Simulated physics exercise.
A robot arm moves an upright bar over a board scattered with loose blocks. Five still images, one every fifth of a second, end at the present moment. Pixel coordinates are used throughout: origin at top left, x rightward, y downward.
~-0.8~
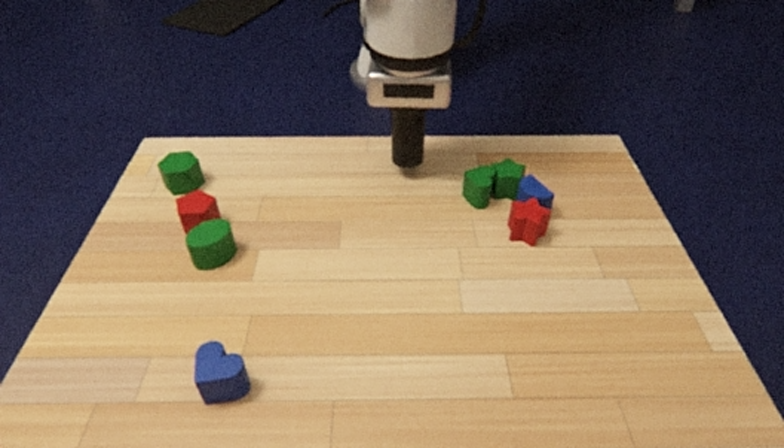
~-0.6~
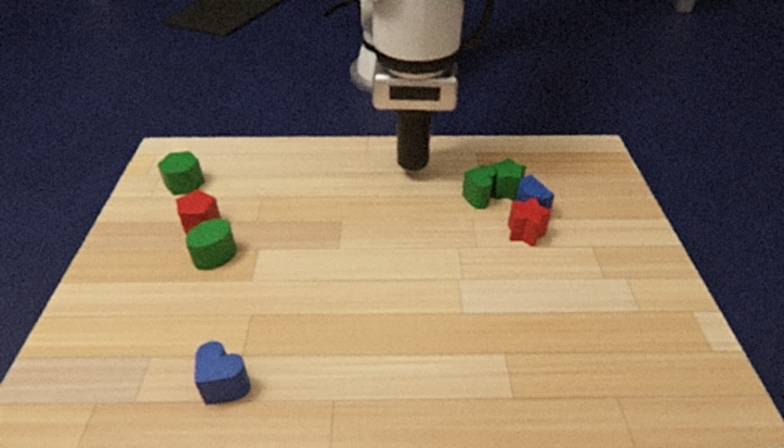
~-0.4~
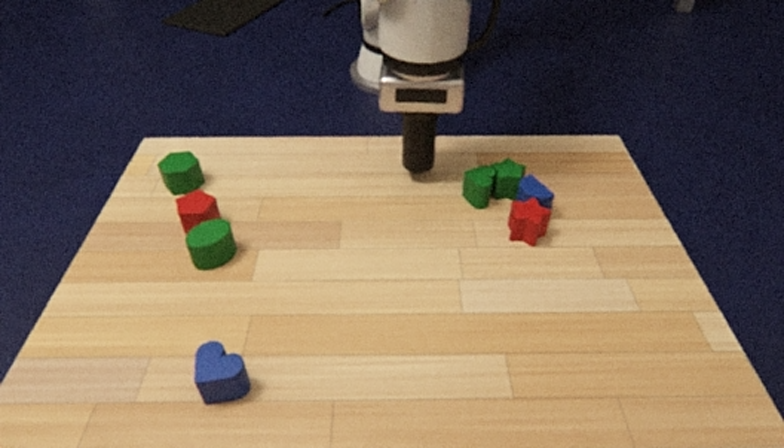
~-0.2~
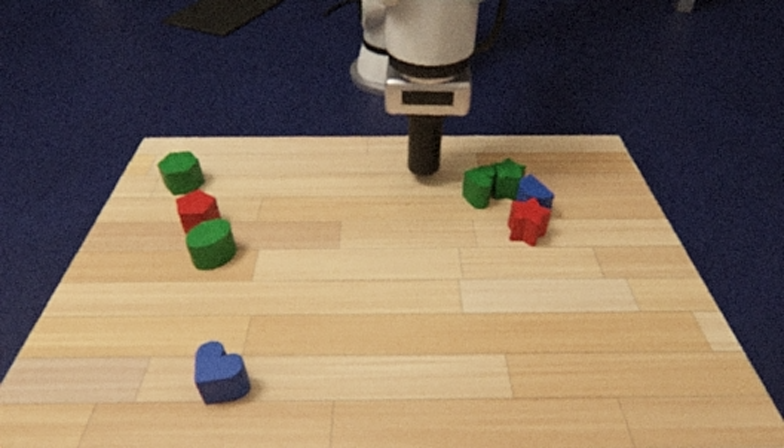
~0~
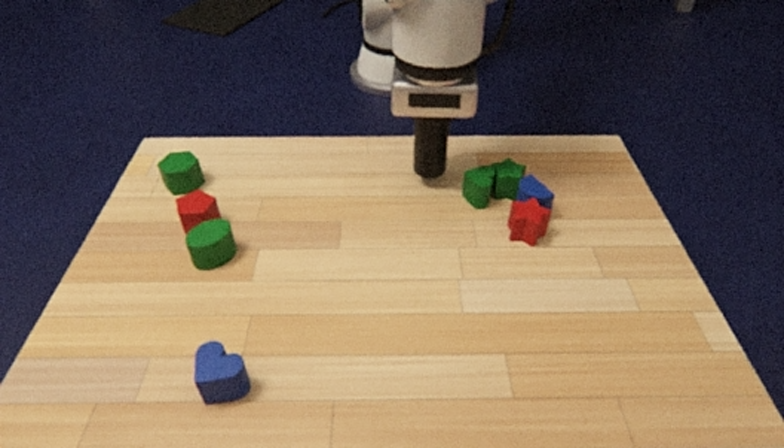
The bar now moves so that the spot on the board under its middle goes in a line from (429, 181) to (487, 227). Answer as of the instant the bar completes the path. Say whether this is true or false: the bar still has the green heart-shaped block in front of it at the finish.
My answer: False.
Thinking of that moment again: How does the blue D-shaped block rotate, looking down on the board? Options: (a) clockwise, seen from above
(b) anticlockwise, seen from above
My answer is option a.
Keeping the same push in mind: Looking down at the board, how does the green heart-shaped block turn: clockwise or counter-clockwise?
That block twists counter-clockwise.
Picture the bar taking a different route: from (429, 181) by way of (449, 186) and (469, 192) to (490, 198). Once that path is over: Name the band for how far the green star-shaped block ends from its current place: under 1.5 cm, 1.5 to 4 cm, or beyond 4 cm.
Net shift: 1.5 to 4 cm.
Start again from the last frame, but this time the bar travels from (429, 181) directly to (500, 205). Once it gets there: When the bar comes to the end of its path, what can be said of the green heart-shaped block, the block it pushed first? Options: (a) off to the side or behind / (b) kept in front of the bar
Choice b: Kept in front of the bar.
The first path, step by step. One third of the way, bar (449, 183); green heart-shaped block (485, 176).
Two thirds of the way, bar (469, 198); green heart-shaped block (502, 181), turned 55° anticlockwise; green star-shaped block (515, 167), turned 15° anticlockwise.
At the end, bar (489, 214); green heart-shaped block (507, 186), turned 100° anticlockwise; green star-shaped block (515, 167), turned 15° anticlockwise; red star-shaped block in place; blue D-shaped block (540, 186), turned 20° clockwise.
